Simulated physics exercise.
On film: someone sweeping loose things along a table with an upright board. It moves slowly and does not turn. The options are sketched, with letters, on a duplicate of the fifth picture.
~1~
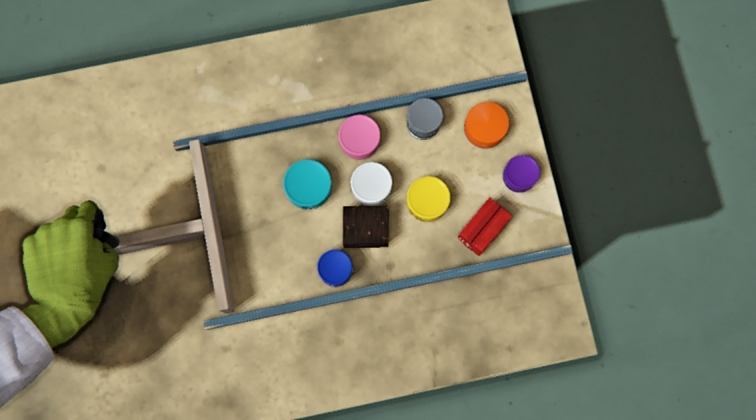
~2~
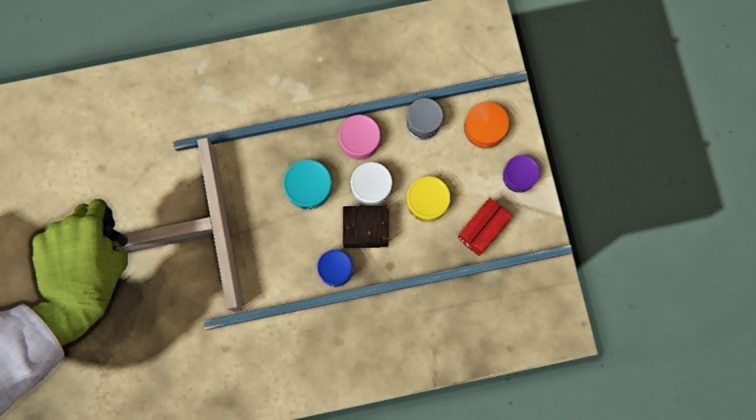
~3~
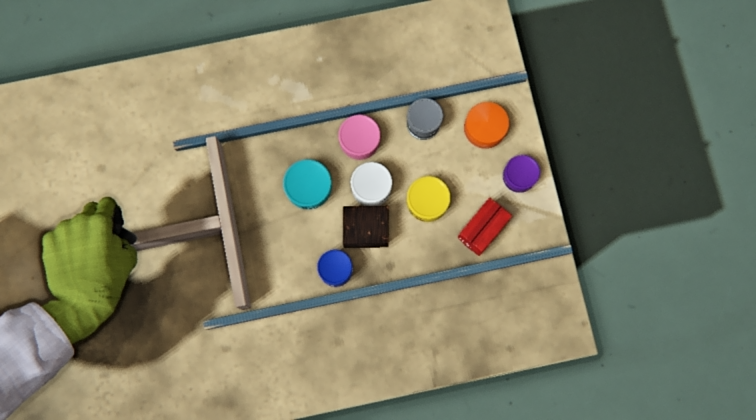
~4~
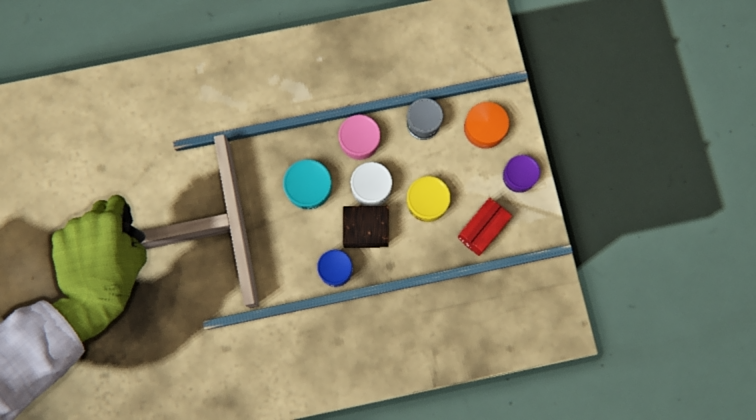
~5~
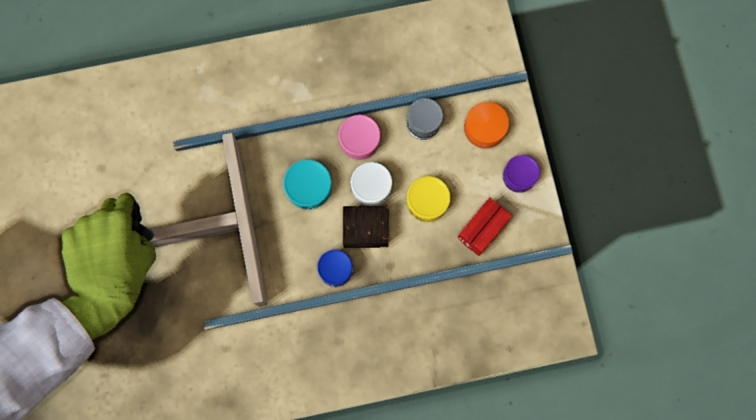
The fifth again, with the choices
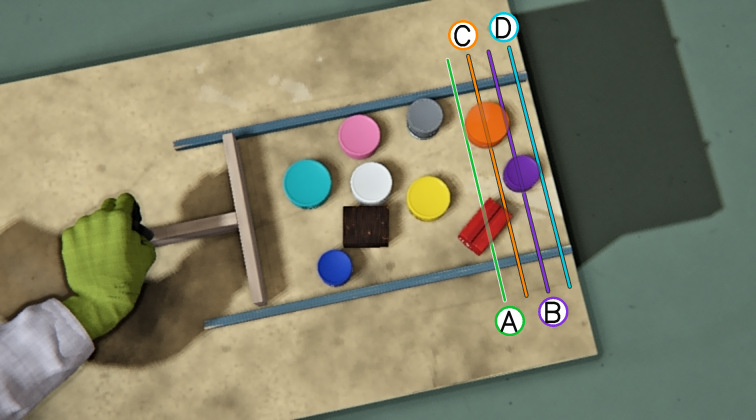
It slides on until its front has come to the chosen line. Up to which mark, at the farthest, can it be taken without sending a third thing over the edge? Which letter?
As far as mark A.
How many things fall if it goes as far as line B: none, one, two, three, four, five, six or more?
In all, six or more.
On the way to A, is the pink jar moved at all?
Yes.
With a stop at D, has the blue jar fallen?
Yes.
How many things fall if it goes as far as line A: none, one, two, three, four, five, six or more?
In all, two.
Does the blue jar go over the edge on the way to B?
By then, no.
On the marked copy, A at (475, 177); B at (518, 168); C at (497, 172); D at (539, 164).
Taking A. A third of the way, board (327, 199); yellow tub (432, 201); pink jar (364, 133).
Two thirds of the way, board (411, 182); purple jar (530, 174); orange tin (498, 115).
When it is over, board (475, 169); orange tin over the edge; purple jar over the edge; two fallen.
As for the rest, B drops six; C drops six; D drops ten.
